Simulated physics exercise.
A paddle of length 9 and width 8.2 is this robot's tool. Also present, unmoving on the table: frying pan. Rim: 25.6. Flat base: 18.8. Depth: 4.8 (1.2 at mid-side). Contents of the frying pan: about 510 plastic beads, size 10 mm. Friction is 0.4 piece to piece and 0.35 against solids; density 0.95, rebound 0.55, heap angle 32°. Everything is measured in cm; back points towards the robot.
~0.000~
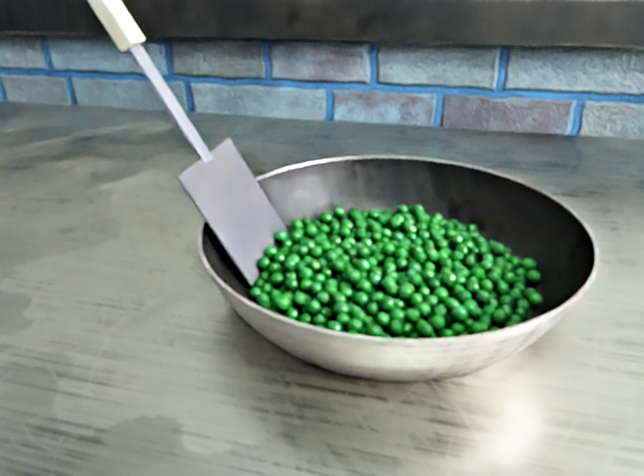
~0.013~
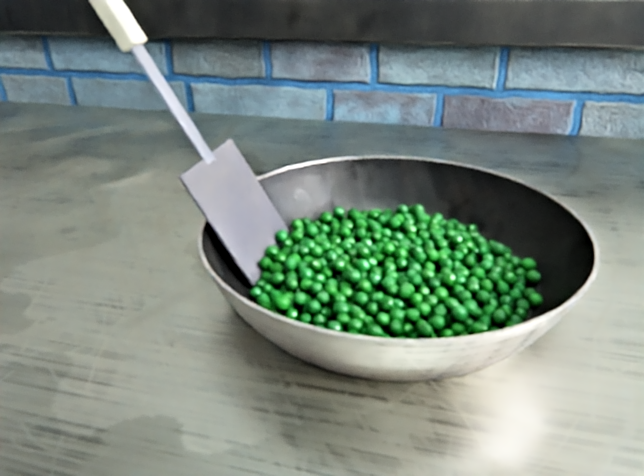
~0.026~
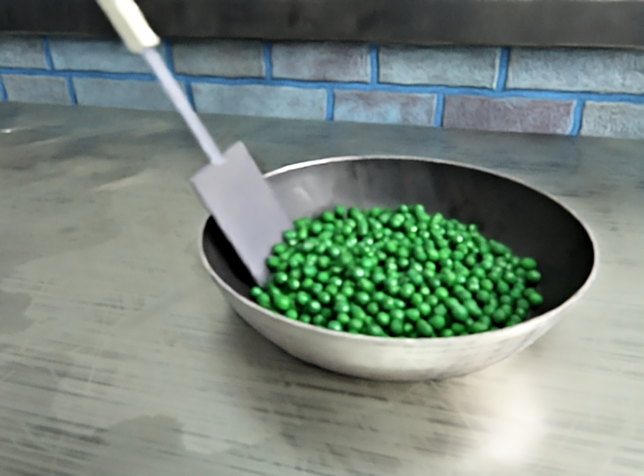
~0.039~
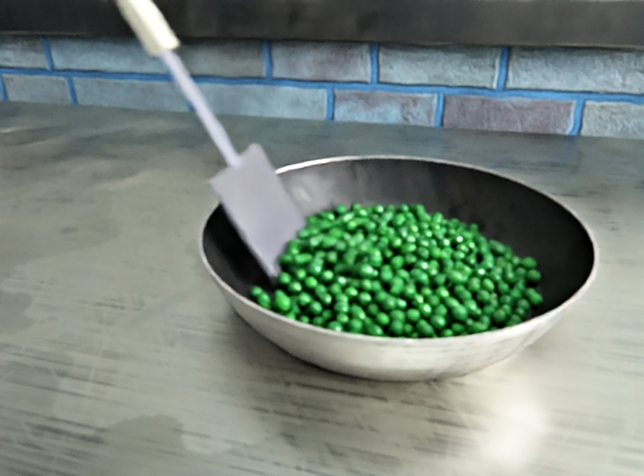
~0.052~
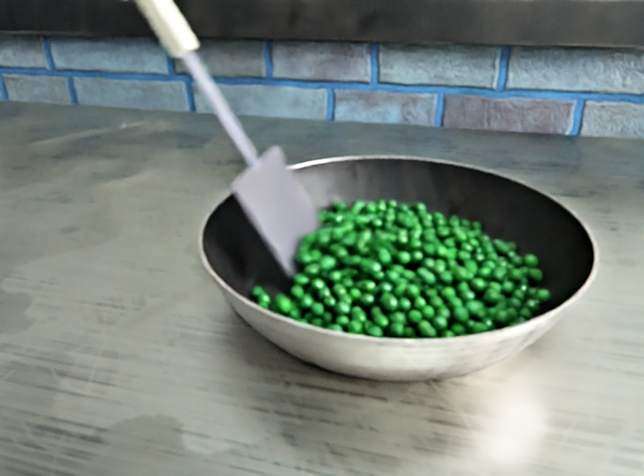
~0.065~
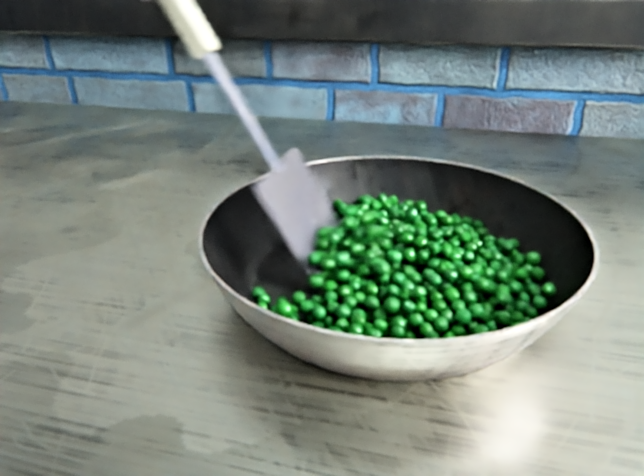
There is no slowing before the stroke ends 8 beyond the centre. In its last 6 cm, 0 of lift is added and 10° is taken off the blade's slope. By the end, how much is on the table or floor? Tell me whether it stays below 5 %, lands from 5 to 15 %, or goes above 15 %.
It lands from 5 to 15 %.
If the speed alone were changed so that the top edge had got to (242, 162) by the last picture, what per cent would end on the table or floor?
Expect about 0 per cent there.
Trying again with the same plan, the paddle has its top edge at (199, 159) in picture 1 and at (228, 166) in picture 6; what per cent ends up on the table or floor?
0 per cent.
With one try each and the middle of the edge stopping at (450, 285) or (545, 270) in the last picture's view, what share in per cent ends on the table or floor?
First try roughly 0 percent, second roughly 40 percent.
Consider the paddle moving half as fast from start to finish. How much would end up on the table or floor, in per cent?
In that case, around 0 per cent would end on the table or floor.
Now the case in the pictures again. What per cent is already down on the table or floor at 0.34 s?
About 6 per cent.
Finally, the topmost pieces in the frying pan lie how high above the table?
It reaches about 5.5 cm.
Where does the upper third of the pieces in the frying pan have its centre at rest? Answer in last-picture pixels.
(527, 263).
After 0.10 s, sloping 60°, highest piece 6 above the table; 508 in the frying pan.
After 0.13 s, sloping 57°, highest piece 7 above the table; 508 in the frying pan.
After 0.34 s, sloping 50°, highest piece 10 above the table; 469 in the frying pan, 33 on the table or floor, 6 on the blade or in flight.
After 1.39 s, sloping 50°, highest piece 6 above the table; 469 in the frying pan, 39 on the table or floor.
In the end, 469 in the frying pan, 39 on the table or floor. That is 8 % on the table or floor.
